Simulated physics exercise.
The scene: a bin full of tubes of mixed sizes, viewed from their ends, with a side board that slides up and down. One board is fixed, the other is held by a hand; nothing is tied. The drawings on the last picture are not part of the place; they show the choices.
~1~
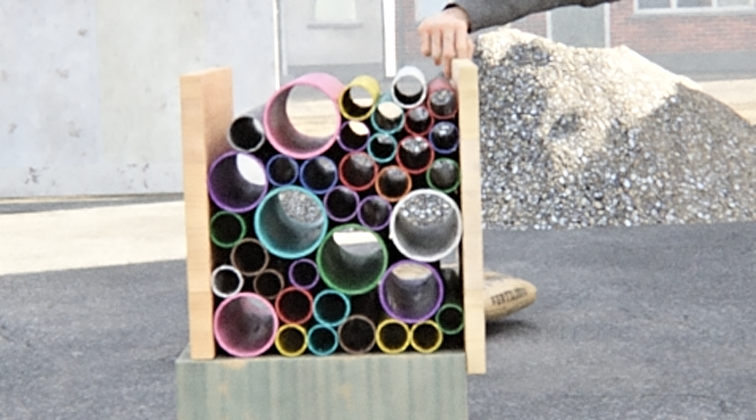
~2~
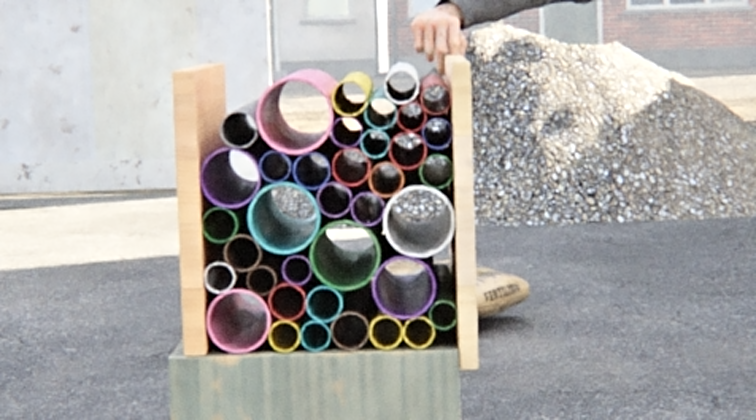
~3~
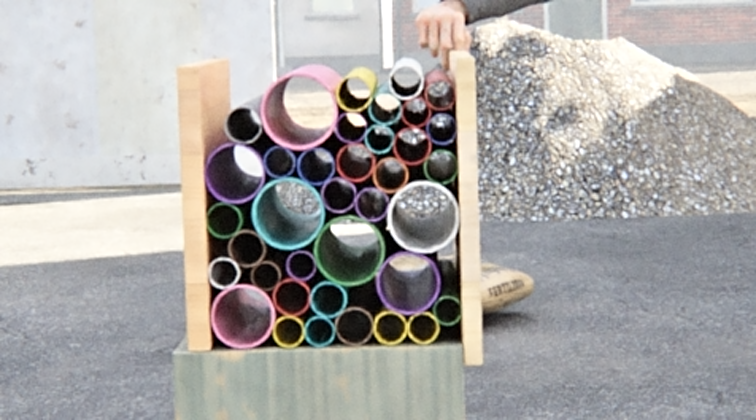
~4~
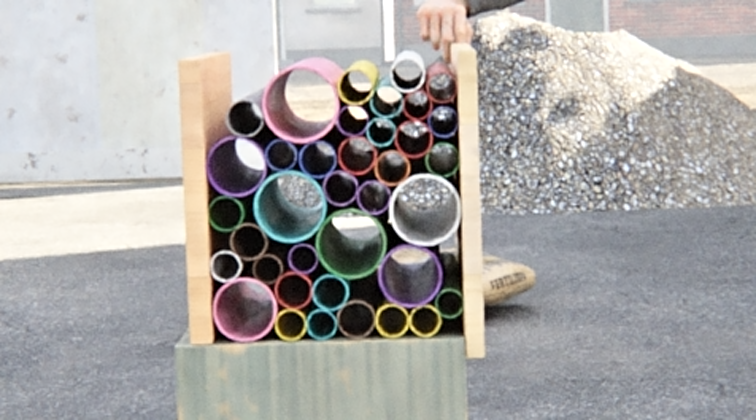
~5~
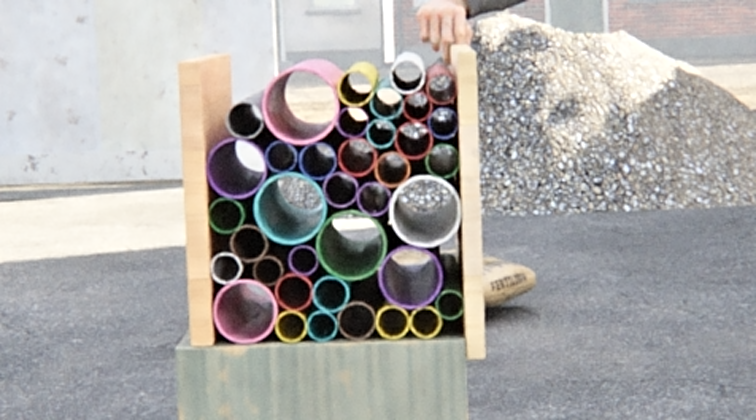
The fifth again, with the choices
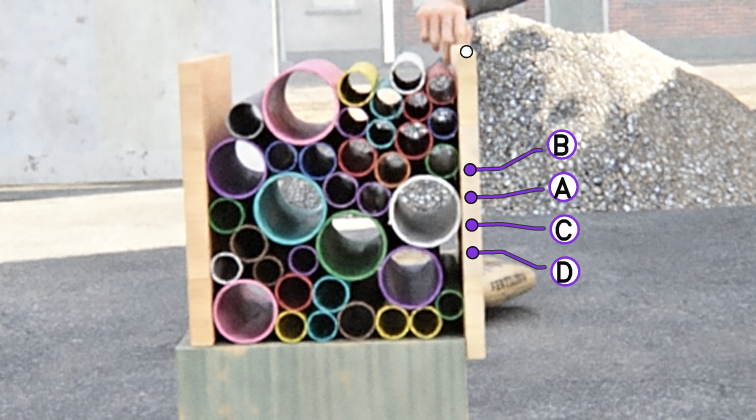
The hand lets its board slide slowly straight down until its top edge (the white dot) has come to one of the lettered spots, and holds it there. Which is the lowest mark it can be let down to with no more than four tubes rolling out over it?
No lower than B.
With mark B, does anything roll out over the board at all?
Yes.
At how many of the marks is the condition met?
One of the four.
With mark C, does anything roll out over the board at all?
At C: Yes.
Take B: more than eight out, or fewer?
Fewer than eight.
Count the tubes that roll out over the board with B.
The count is four.
On the copy, A at (471, 198); B at (470, 170); C at (472, 225); D at (473, 253); the white dot at (467, 51).
On B. First, top of the board (458, 108).
Then, top of the board (460, 169).
Finally, top of the board (460, 169), four out over the board.
By contrast, A more than four out over the board; C more than four out over the board; D more than four out over the board.
